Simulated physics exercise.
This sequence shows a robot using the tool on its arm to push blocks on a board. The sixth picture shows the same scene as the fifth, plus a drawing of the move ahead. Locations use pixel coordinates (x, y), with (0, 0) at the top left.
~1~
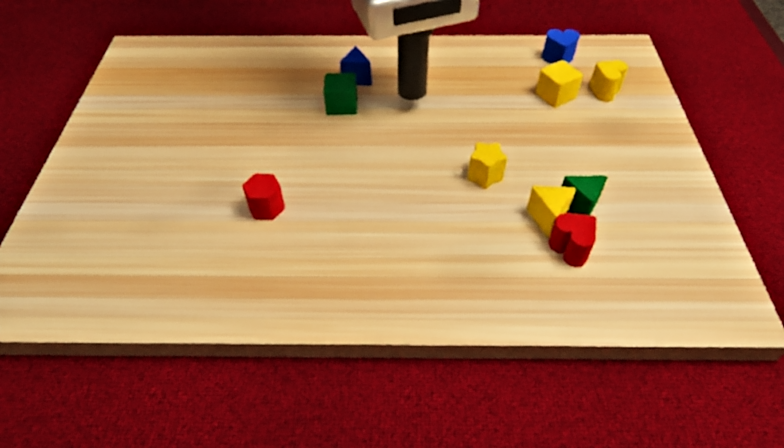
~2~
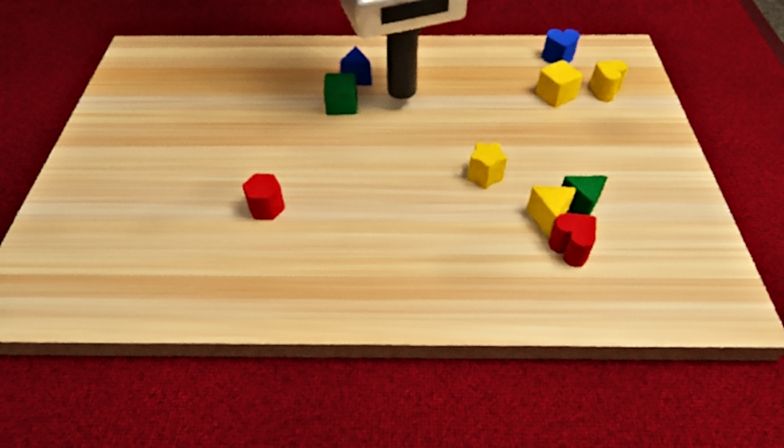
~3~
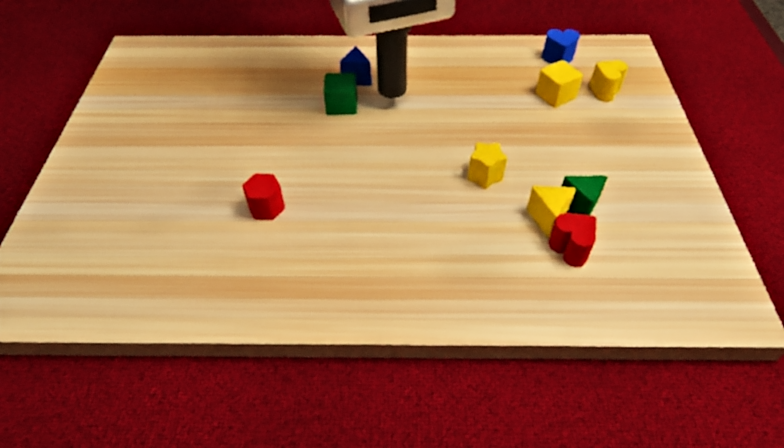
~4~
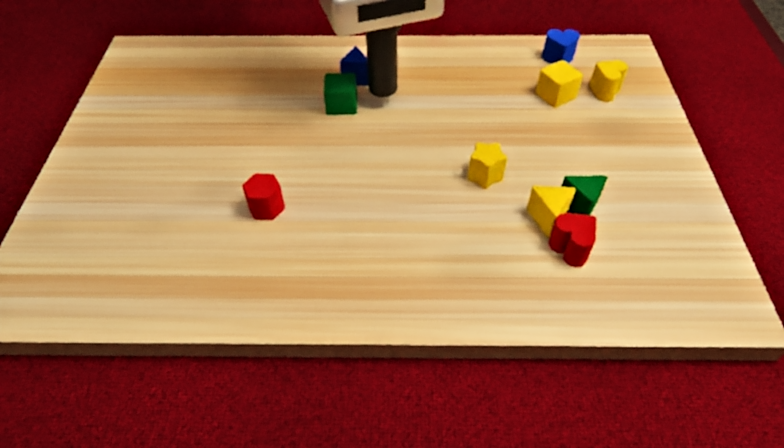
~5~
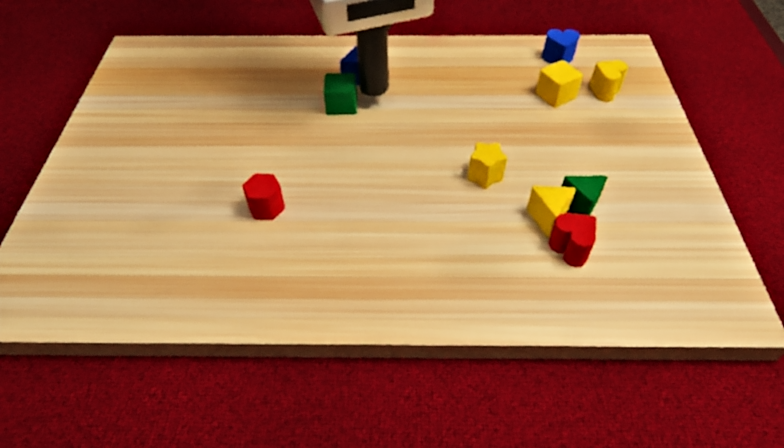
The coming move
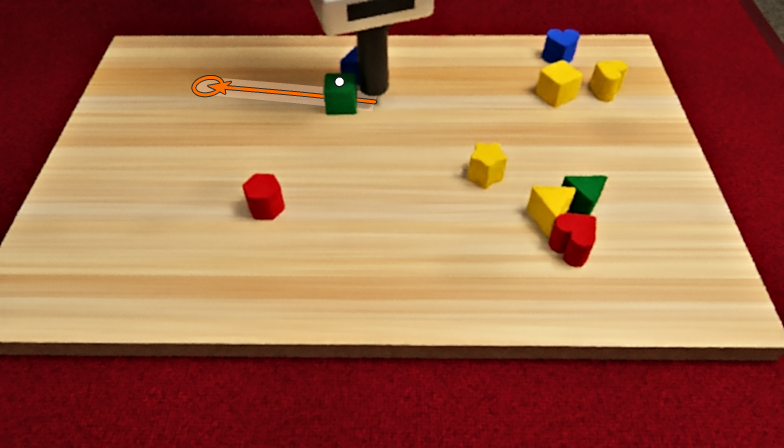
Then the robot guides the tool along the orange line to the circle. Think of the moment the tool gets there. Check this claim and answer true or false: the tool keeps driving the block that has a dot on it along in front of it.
It is false.
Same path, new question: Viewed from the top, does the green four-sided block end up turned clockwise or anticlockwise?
Against the clock.
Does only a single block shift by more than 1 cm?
I believe so.
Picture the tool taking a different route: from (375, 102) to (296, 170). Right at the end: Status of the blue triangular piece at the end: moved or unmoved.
It is not moved.
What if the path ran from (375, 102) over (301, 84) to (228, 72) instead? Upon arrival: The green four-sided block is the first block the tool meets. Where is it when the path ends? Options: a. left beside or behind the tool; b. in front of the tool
a - left beside or behind the tool.
Drawn move, in a line from (375, 102) to (208, 86); the dot is on the green four-sided block.
What follows on the original path. One third of the way, tool at (316, 82); green four-sided block at (292, 87), turned 55° anticlockwise.
Two thirds of the way, tool at (259, 76); green four-sided block at (284, 89), turned 80° anticlockwise.
At the end, tool at (203, 72); green four-sided block at (284, 89), turned 80° anticlockwise; blue triangular piece still.
